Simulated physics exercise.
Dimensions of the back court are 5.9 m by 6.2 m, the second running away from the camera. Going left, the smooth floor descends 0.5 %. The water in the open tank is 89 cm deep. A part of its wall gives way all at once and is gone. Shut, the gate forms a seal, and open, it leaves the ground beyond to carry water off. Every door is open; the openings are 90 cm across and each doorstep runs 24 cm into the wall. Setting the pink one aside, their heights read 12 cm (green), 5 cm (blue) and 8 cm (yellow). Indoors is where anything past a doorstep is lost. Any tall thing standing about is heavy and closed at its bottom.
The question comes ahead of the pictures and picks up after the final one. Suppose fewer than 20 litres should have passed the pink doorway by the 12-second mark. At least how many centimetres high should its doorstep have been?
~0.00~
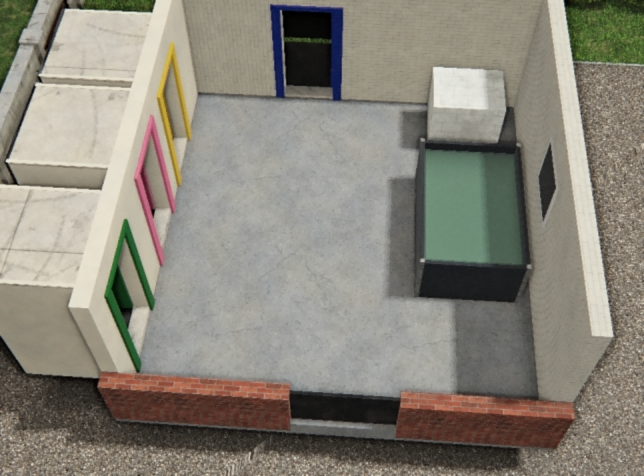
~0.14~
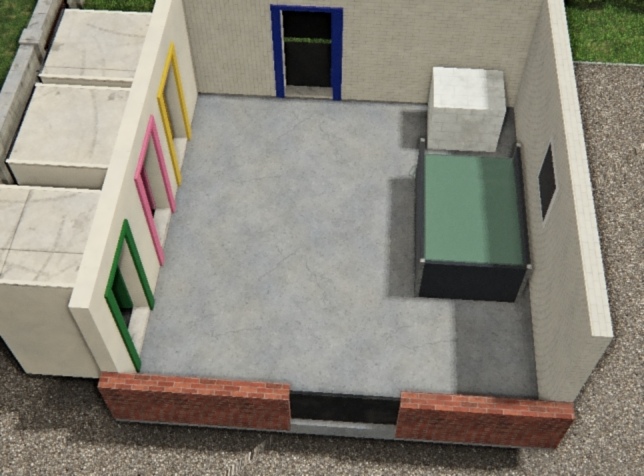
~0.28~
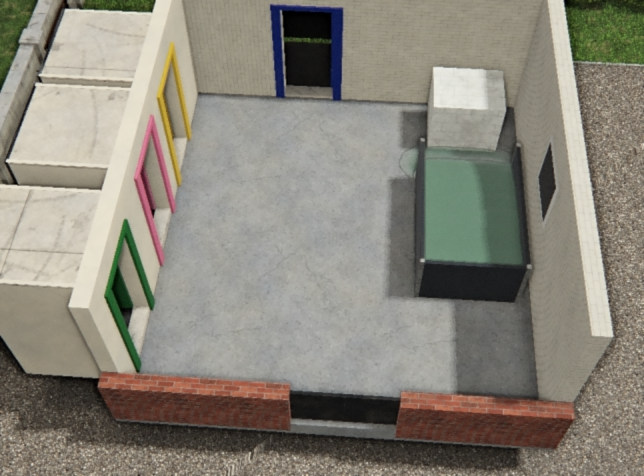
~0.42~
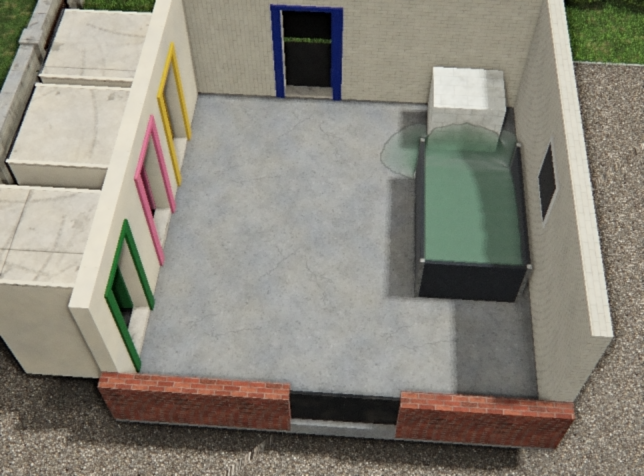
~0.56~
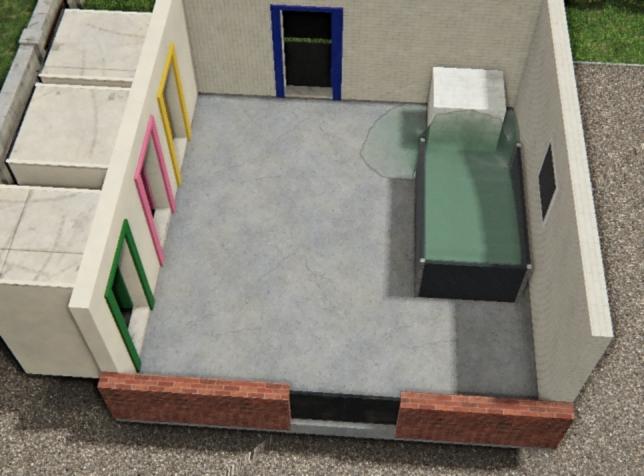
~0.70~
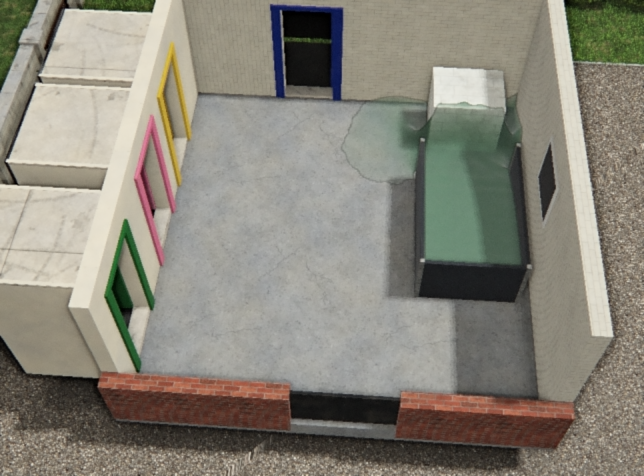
I would say at least 6 cm.
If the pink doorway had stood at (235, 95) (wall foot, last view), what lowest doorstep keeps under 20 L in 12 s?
It needs about 22 cm.
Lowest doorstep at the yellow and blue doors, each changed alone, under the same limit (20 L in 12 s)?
Roughly 20 cm for the yellow door and roughly 13.0 cm for the blue door.
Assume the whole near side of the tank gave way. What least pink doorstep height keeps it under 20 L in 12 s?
Then 13.0 cm.
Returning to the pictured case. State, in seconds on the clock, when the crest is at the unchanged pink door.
About 3.6 seconds.
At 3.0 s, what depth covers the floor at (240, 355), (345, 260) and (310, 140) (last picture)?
Some 0, 0 and 7 cm.
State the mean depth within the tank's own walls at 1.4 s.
Near 47 cm, averaged.
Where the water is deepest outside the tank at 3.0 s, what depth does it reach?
44 cm.
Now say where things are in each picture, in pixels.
In the first picture, still water, 89 cm deep, in the open tank at (472, 204); the pink door at (157, 198) is dry.
In the second picture, the front is at a hidden place, 0.3 m from the gap on the far side; 0.4 m2 of floor is wet, 89 cm left at the back.
In the third picture, water pours out on the far side and has run 0.8 m, to a hidden place; about 15 cm deep outside, 89 cm at the back.
In the fourth picture, the front is at (416, 127), 1.2 m from the gap on the far side; 1.9 m2 of floor is wet, 87 cm left at the back.
In the fifth picture, the gap is on the far side, the front 1.7 m out at (514, 112); the back of the open tank holds 78 cm.
In the sixth picture, water pours out on the far side and has run 2.1 m, to (371, 100); about 10 cm deep outside, 75 cm at the back; 3.6 m in a straight line remain to the pink door at (157, 198).
After 1.4 s water covers 20 % of the floor, deepest (66 cm) near (507, 109); it has not reached the pink door.
After 3.0 s water covers 45 % of the floor, deepest (44 cm) near (197, 102); 4 cm at the pink door, 0 litres in over its 15 cm doorstep.
After 12.0 s water covers 100 % of the floor, deepest (14 cm) near (524, 313); 5 cm at the pink door, 0 litres in over its 15 cm doorstep.
At the pink door as built, the water arrived by 2.9 s and peaked near 13 cm at 3.6 s.
Run again over the same 12 s with other heights there, 32 litres in over 5 cm, 13 litres over 7 cm. The limit of 20 litres is kept from about 6 cm up.
